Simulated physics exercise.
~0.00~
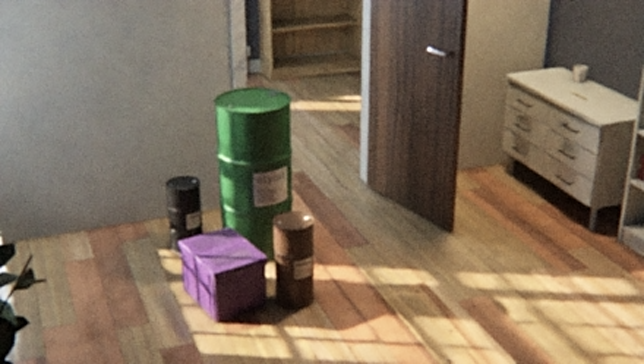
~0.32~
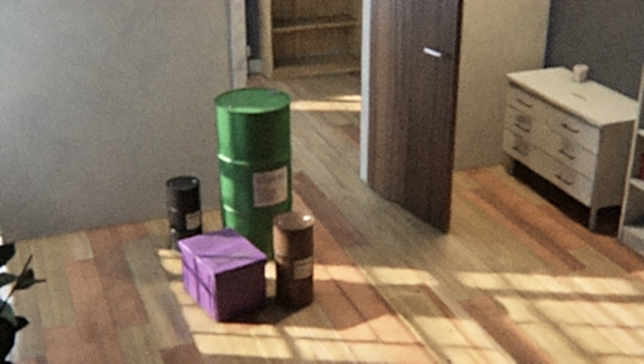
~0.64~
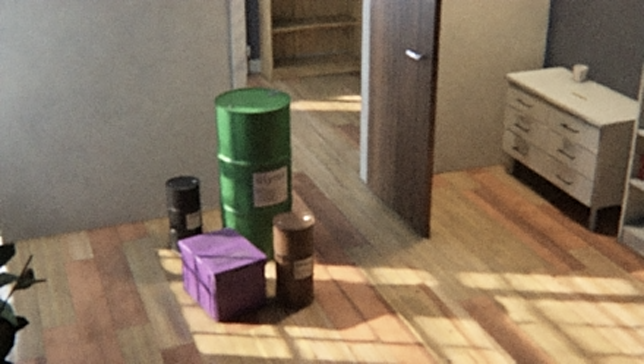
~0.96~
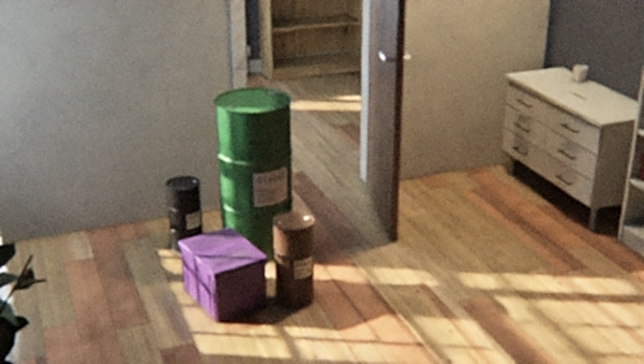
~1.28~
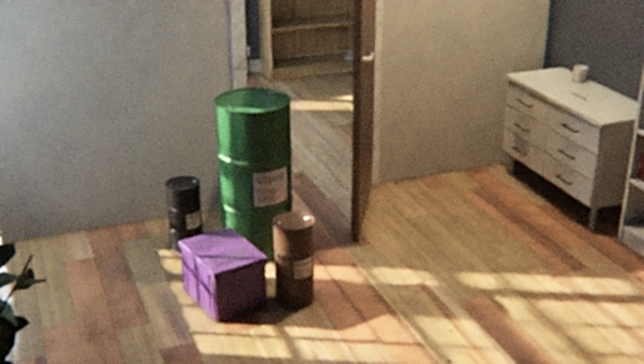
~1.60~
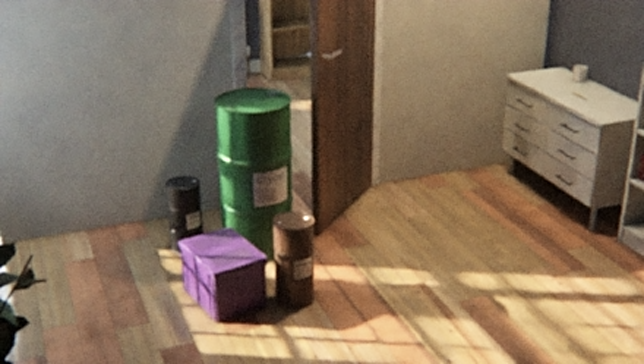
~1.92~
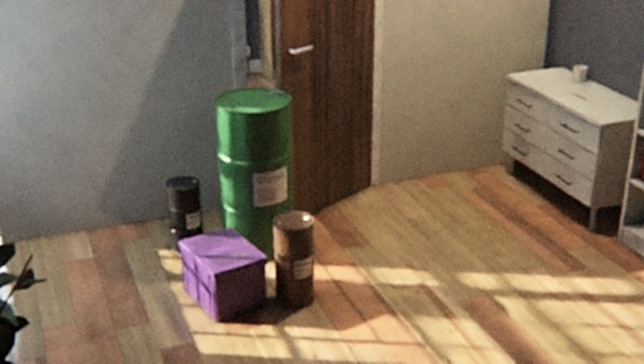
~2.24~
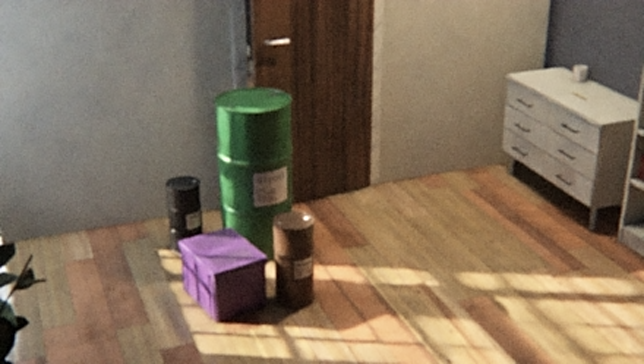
In a sunlit room with a wooden floor, a dark brown door stands wide open beside a pale chest of drawers, showing shelves in the space beyond. In front of the doorway, to the left, a tall green drum stands among a black canister, a brown canister and a purple box. The door begins to swing, slowly at first, turning edge-on as it moves leftward. It keeps sweeping behind the drum and the brown canister, gradually hiding the shelves. Finally it settles shut in its frame, with all four objects still standing where they were.
